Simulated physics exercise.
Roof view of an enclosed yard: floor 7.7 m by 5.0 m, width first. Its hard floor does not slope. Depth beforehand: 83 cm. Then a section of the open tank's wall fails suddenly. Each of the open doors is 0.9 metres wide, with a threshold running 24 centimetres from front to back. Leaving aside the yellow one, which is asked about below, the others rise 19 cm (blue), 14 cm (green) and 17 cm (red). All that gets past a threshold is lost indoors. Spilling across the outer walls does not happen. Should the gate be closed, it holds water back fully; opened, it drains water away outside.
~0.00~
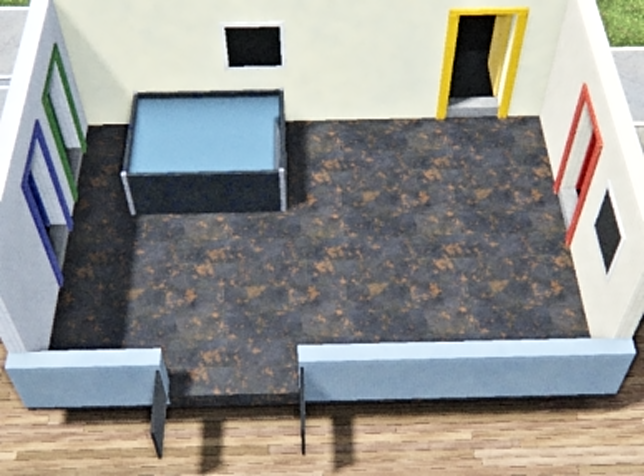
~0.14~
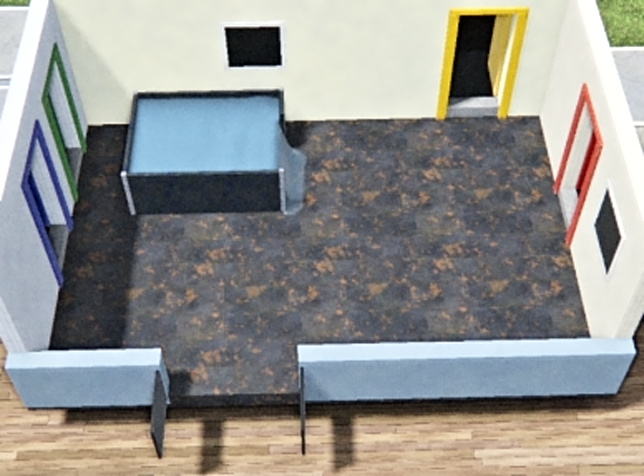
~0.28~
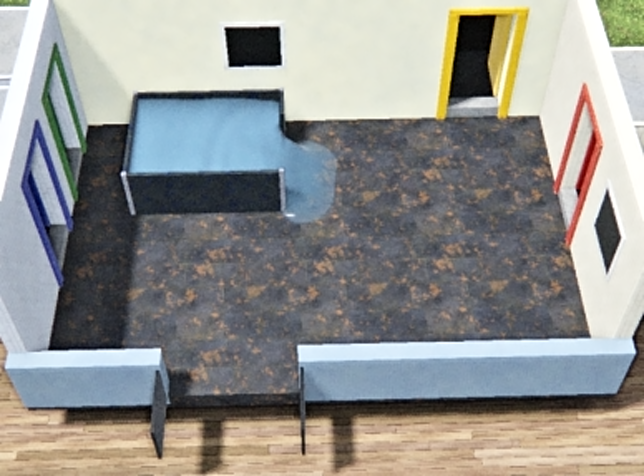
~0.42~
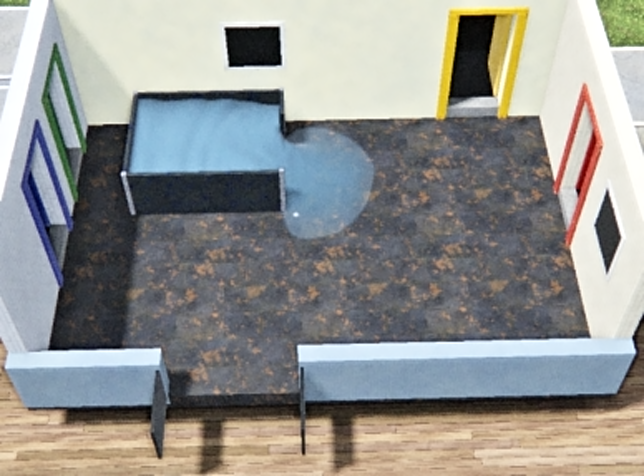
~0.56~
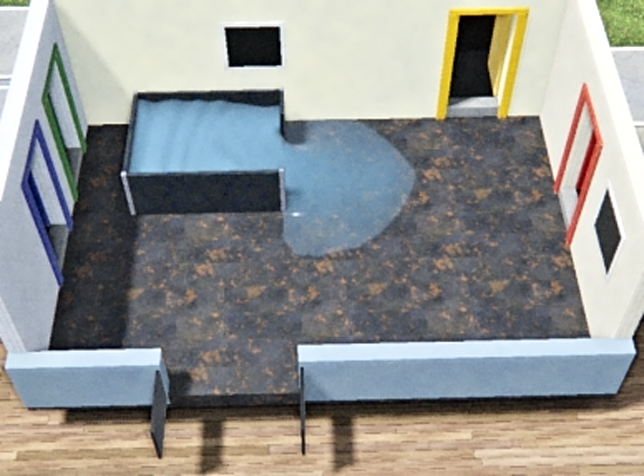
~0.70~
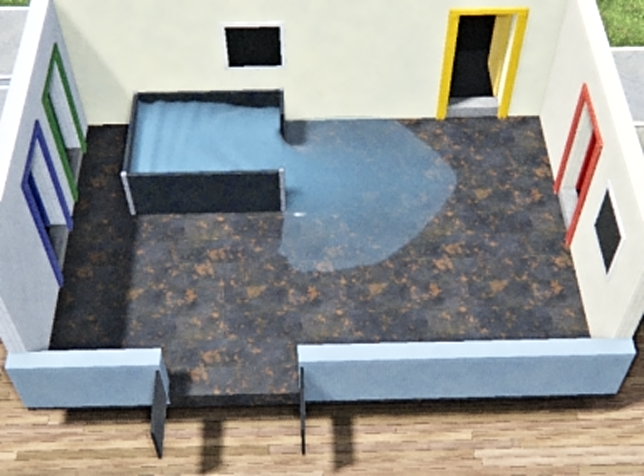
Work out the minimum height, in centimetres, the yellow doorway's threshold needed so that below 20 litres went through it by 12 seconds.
The minimum is roughly 16 cm.
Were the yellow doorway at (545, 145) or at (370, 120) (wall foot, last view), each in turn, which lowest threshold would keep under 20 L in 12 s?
You'd want about 32 cm there first, then about 9.0 cm.
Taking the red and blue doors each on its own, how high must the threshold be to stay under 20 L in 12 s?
About 23 cm at red and 9.0 cm at blue.
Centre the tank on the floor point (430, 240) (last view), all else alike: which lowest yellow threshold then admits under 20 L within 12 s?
17 cm or thereabouts.
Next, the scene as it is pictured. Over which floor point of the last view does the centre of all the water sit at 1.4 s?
I'd say around (273, 177).
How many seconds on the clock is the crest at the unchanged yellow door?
It peaks around 3.6 s.
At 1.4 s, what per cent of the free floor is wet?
40 %.
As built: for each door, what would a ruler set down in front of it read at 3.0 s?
Blue door 0 cm, green door 0 cm, red door 27 cm, yellow door 18 cm.
After 1.4 s water covers 40 % of the floor, deepest (42 cm) near (290, 190); 10 cm at the yellow door, 0 litres in over its 22 cm threshold.
After 3.0 s water covers 55 % of the floor, deepest (37 cm) near (590, 370); 18 cm at the yellow door, 0 litres in over its 22 cm threshold.
After 12.0 s water covers 95 % of the floor, deepest (15 cm) near (162, 128); 7 cm at the yellow door, 5 litres in over its 22 cm threshold.
At the yellow door as built, the water arrived by 1.1 s and peaked near 23 cm at 3.6 s.
Run again over the same 12 s with other heights there, 30 litres in over 14 cm, 11 litres over 18.5 cm. The limit of 20 litres is kept from about 16 cm up.
